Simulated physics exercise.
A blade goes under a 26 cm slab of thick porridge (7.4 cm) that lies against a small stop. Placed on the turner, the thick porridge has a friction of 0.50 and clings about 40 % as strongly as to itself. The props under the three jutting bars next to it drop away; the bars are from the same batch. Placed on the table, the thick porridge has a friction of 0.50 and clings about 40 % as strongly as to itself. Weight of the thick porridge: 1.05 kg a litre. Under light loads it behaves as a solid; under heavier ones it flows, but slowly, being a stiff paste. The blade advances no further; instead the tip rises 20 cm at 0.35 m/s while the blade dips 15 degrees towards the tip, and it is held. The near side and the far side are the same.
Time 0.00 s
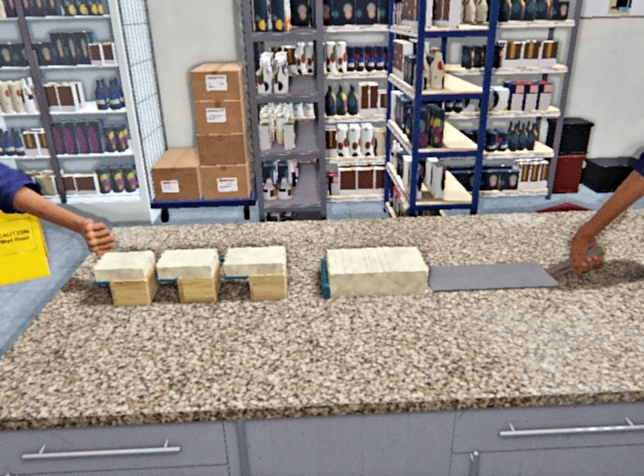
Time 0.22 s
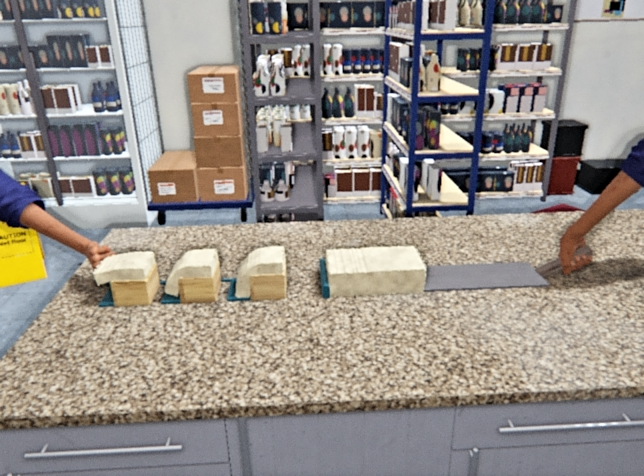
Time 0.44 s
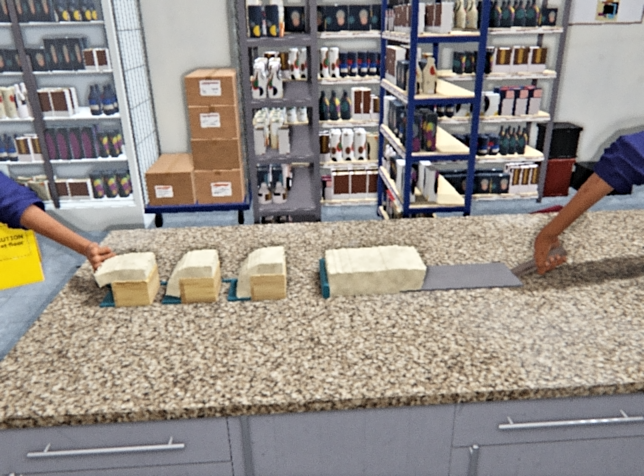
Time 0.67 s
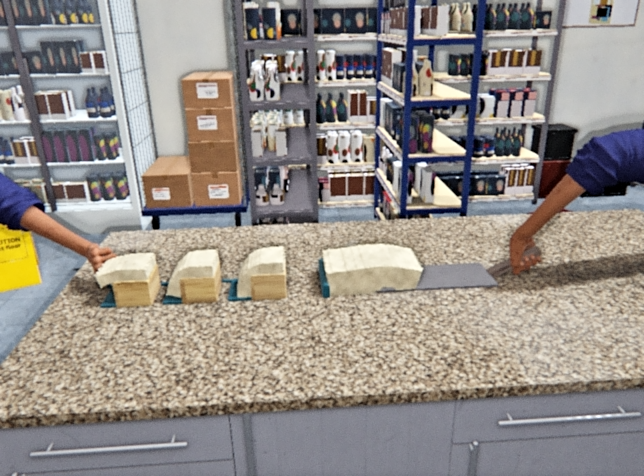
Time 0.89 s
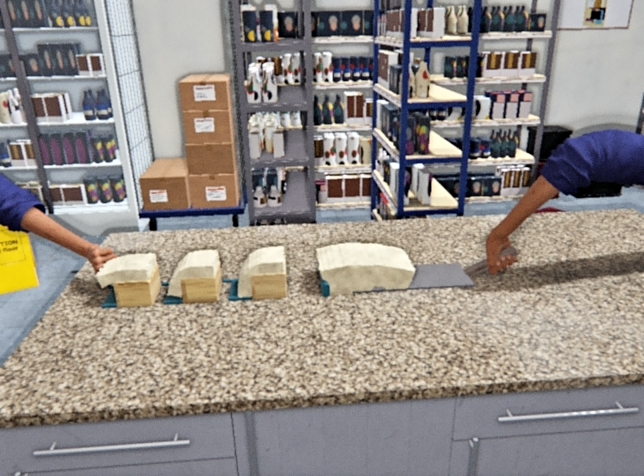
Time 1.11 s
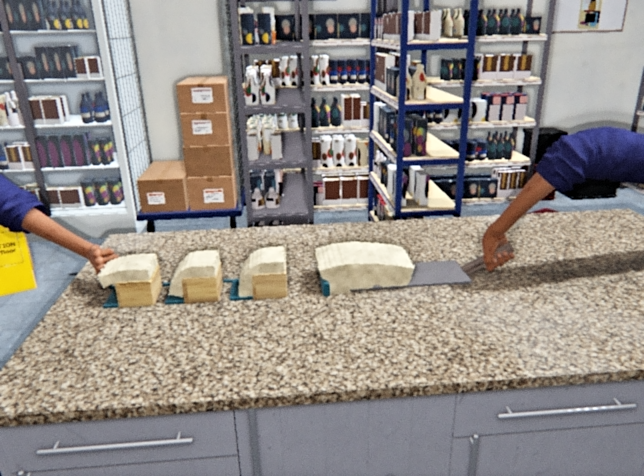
At the start, three small pale-topped blocks and a longer pale slab rest on a speckled counter, with a hand at each side. The small blocks' tops droop at their left ends, then the right hand slides a flat grey blade leftward under the slab, whose top becomes rounded.
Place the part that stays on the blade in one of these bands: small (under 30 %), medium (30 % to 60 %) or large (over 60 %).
It belongs in the large band.
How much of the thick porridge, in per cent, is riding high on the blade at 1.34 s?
Share: Close to 35 %.
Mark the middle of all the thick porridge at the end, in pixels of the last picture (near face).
Somewhere about (364, 231), I'd say.
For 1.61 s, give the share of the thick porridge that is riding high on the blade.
About 65 percent.
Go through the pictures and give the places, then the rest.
The first frame shows handle end of the blade at (560, 287), not yet moved; top of the thick porridge at (387, 271); bar tips down by 0, 0, 0 (left to right).
The second frame shows handle end of the blade at (549, 286), moved 2.2 cm; top of the thick porridge at (418, 269); bar tips down by 1.1 cm, 5.7 cm, 7.3 cm (left to right).
The third frame shows handle end of the blade at (523, 286), moved 8.8 cm; top of the thick porridge at (401, 268); bar tips down by 1.4 cm, 6.0 cm, 7.4 cm (left to right).
The fourth frame shows handle end of the blade at (498, 286), moved 15 cm; top of the thick porridge at (378, 266); bar tips down by 1.4 cm, 6.1 cm, 7.4 cm (left to right).
The fifth frame shows handle end of the blade at (475, 286), moved 22 cm; top of the thick porridge at (357, 264); bar tips down by 1.4 cm, 6.1 cm, 7.4 cm (left to right).
The sixth frame shows handle end of the blade at (472, 283), moved 23 cm; top of the thick porridge at (355, 263); bar tips down by 1.4 cm, 6.1 cm, 7.4 cm (left to right).
After 1.34 s, the tip is 8.4 cm up.
After 1.61 s, the tip is 18 cm up.
After 1.87 s, the tip is 20 cm up and 66 % is riding high on the blade.
After 2.14 s, the tip is 20 cm up and 66 % is riding high on the blade.
After 2.24 s, at the end, the tip is 20 cm up and 66 % is riding high on the blade.
